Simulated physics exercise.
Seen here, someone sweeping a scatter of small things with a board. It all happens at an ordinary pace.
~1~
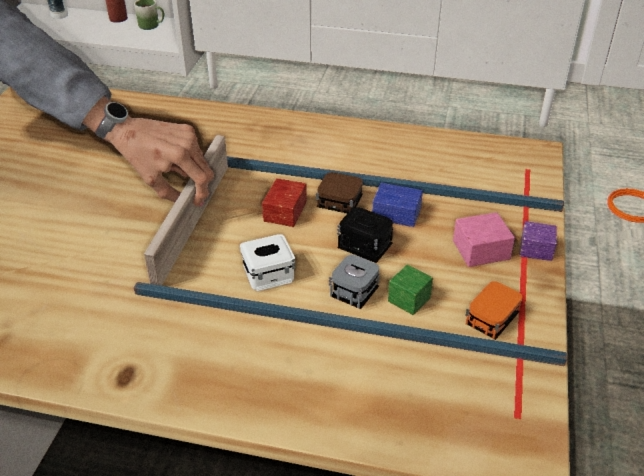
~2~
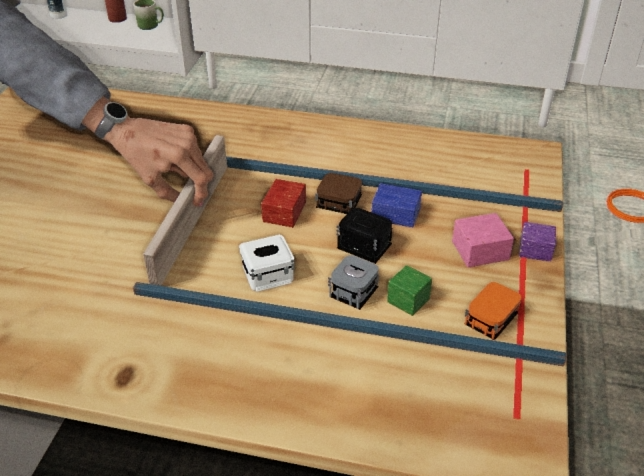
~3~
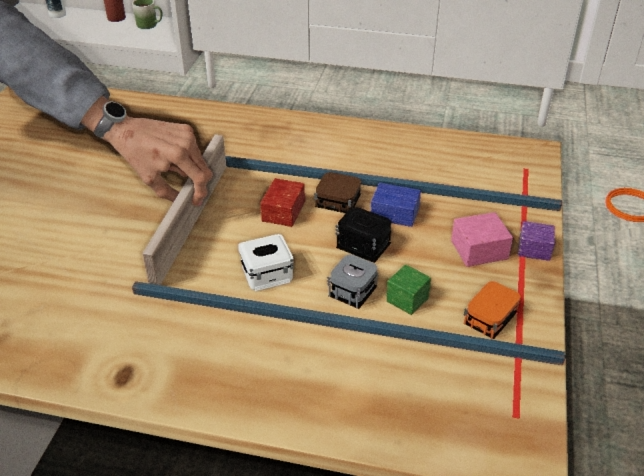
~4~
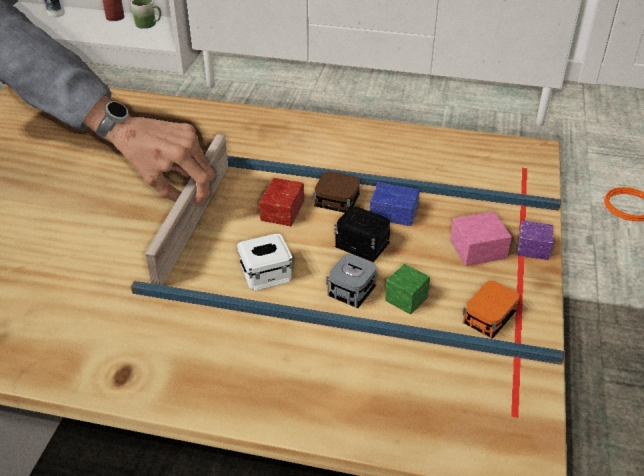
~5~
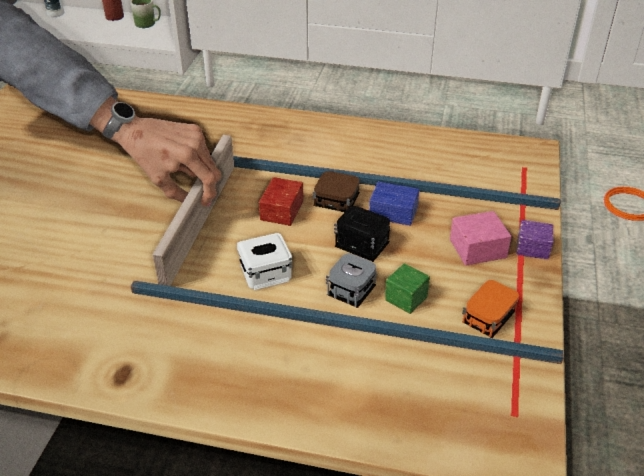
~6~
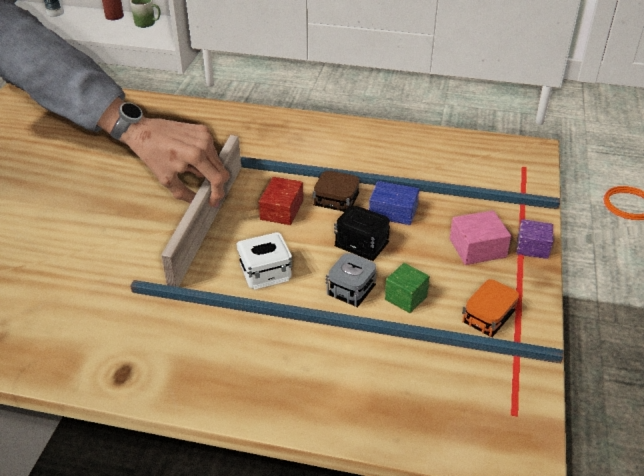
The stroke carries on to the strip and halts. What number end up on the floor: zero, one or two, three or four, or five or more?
Here the number that fall off is five or more.
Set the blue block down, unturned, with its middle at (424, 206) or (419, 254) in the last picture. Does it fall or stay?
In turn it drops off; comes down.
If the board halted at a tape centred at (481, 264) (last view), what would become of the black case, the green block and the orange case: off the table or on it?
The black case does not fall, the green block drops off, the orange case drops off.
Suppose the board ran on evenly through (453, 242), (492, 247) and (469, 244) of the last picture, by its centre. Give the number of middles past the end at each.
Past the end: 1, 4 and 4.
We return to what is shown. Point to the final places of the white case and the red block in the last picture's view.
Near (545, 313) and (540, 236).
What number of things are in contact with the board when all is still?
In contact: 3.
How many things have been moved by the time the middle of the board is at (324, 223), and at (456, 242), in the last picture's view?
7 and 10.
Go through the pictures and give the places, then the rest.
In the first frame, purple block (538, 241); orange case (494, 310); pink block (483, 239); board (191, 206); tape (524, 272).
In the second frame, orange case (493, 310); board (190, 206).
In the third frame, pink block (481, 239); brown case (338, 193).
In the fourth frame, purple block (535, 240); white case (265, 262).
In the fifth frame, orange case (491, 308); red block (282, 201).
In the sixth frame, purple block (535, 239); orange case (491, 308); pink block (480, 237); board (206, 207); tape (520, 269).
Soon after, none off yet; purple block at rest near (535, 239); orange case at rest near (491, 308); pink block at rest near (480, 237).
After that, none off yet; purple block at rest near (535, 239); orange case displaced about its own width near (539, 315); pink block at rest near (483, 240).
In the end, the number that fall off is five or more; gone, brown case, grey case, blue block, green block, pink block, orange case and purple block.
